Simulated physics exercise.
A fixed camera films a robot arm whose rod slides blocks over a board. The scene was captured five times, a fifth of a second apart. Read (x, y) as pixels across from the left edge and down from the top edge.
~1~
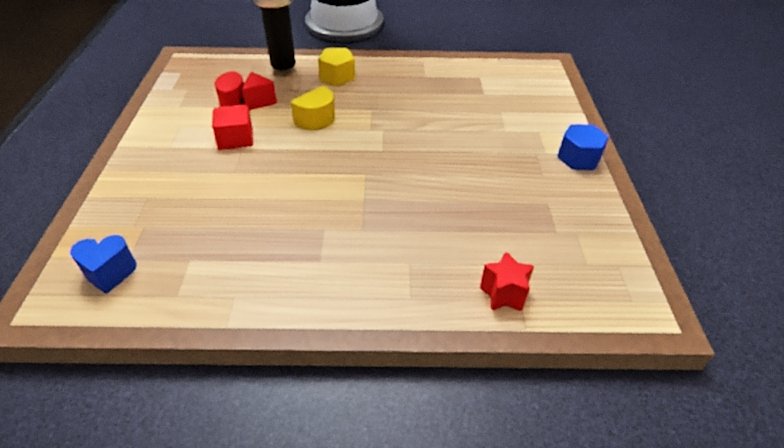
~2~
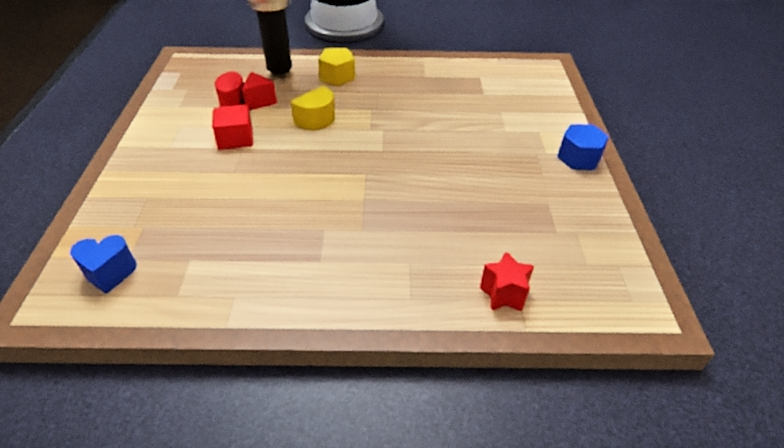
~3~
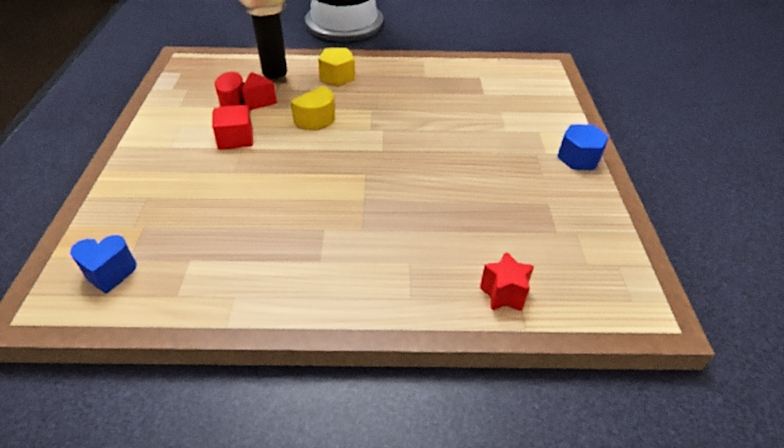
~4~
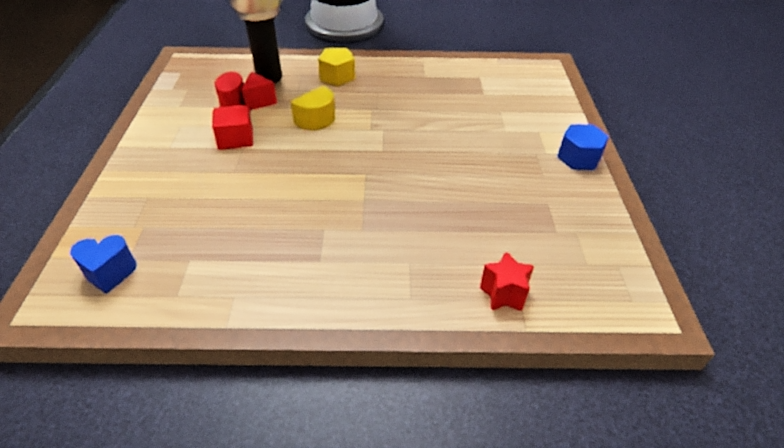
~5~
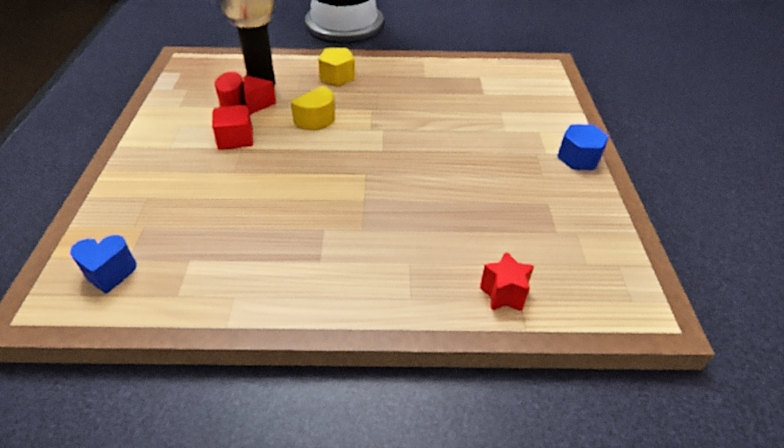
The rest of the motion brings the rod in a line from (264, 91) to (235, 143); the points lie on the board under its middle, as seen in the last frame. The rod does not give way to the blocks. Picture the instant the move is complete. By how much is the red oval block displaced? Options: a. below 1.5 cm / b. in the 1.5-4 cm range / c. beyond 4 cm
My pick is a.
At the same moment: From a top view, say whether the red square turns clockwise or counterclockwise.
It is turned clockwise.
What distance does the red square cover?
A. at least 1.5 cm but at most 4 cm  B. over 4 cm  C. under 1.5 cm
B (over 4 cm)
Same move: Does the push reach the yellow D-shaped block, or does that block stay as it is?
It is not moved.
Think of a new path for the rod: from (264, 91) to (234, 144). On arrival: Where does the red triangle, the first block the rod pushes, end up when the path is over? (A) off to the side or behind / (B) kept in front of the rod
It's B.
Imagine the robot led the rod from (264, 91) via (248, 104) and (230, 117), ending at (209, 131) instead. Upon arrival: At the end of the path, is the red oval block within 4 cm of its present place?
No
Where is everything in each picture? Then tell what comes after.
The first picture shows rod tip (283, 64); block tops, red oval block (229, 80); red square (230, 115); red triangle (255, 80); yellow D-shaped block (315, 98).
The second picture shows rod (280, 68); blocks unchanged.
The third picture shows rod (275, 72); blocks unchanged.
The fourth picture shows rod (269, 78); blocks unchanged.
The fifth picture shows rod (263, 84); red oval block (229, 80); red square (230, 115); red triangle (254, 82); yellow D-shaped block (315, 98).
The first path, step by step. One third of the way, rod (253, 100); red oval block (223, 83), turned 20° clockwise; red square (230, 119), turned 20° clockwise; red triangle (248, 99), turned 20° anticlockwise.
Two thirds of the way, rod (244, 117); red oval block (223, 83), turned 20° clockwise; red square (225, 132), turned 50° clockwise; red triangle (243, 116), turned 45° anticlockwise.
At the end, rod (233, 136); red oval block (223, 83), turned 20° clockwise; red square (211, 151), turned 50° clockwise; red triangle (233, 135), turned 40° anticlockwise; yellow D-shaped block in place.
